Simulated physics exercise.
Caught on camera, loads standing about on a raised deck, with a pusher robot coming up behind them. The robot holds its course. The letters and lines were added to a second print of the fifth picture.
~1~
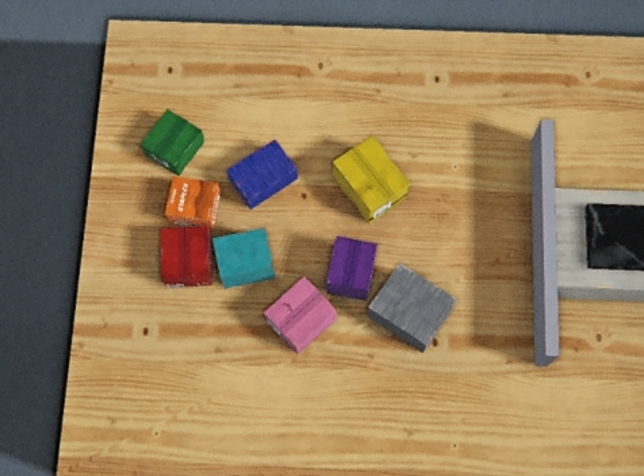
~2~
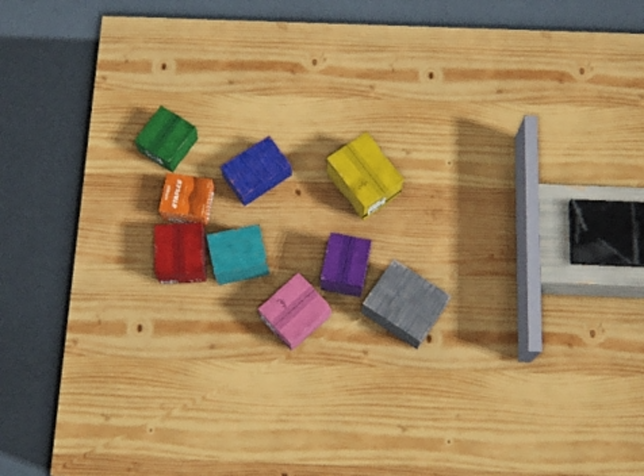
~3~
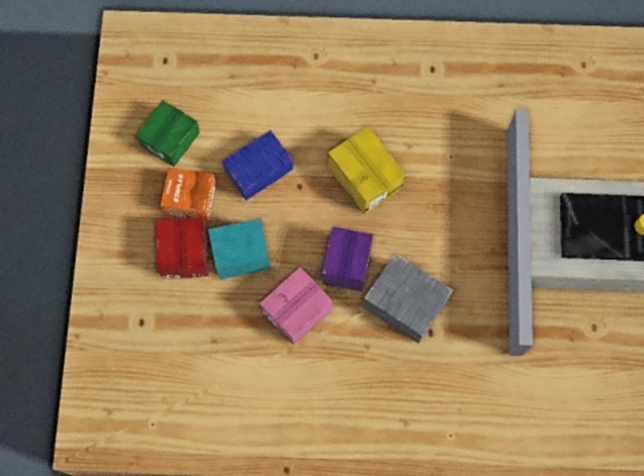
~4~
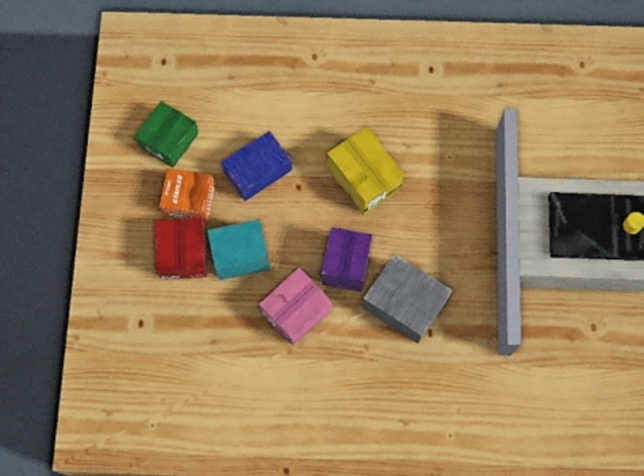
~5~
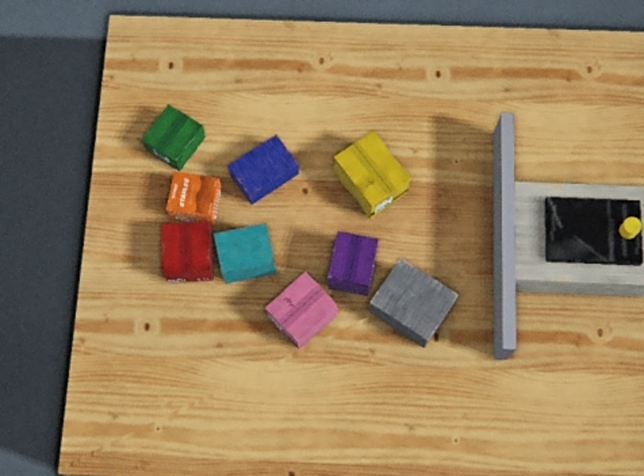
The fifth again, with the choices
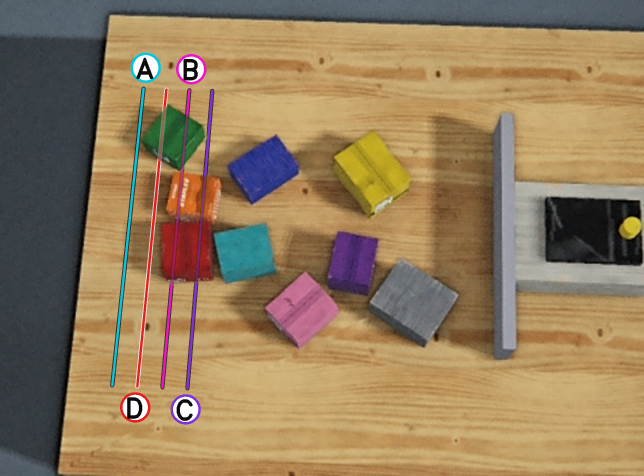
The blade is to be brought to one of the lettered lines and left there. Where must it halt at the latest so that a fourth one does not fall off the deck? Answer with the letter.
B.
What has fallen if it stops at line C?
The red box goes over.
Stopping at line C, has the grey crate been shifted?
Yes.
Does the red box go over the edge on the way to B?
By then, yes.
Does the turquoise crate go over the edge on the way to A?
By then, yes.
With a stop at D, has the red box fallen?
Yes.
On the copy, A at (129, 231); B at (176, 232); C at (200, 233); D at (152, 231).
On B. First, robot (465, 225); grey crate (343, 320); pink parcel (284, 308).
Then, robot (344, 221); red box (136, 256); green parcel (159, 129).
Finally, robot (252, 218); red box over the edge; orange box over the edge; two fallen.
By contrast, A drops five; C is within the limit but short; D drops five.
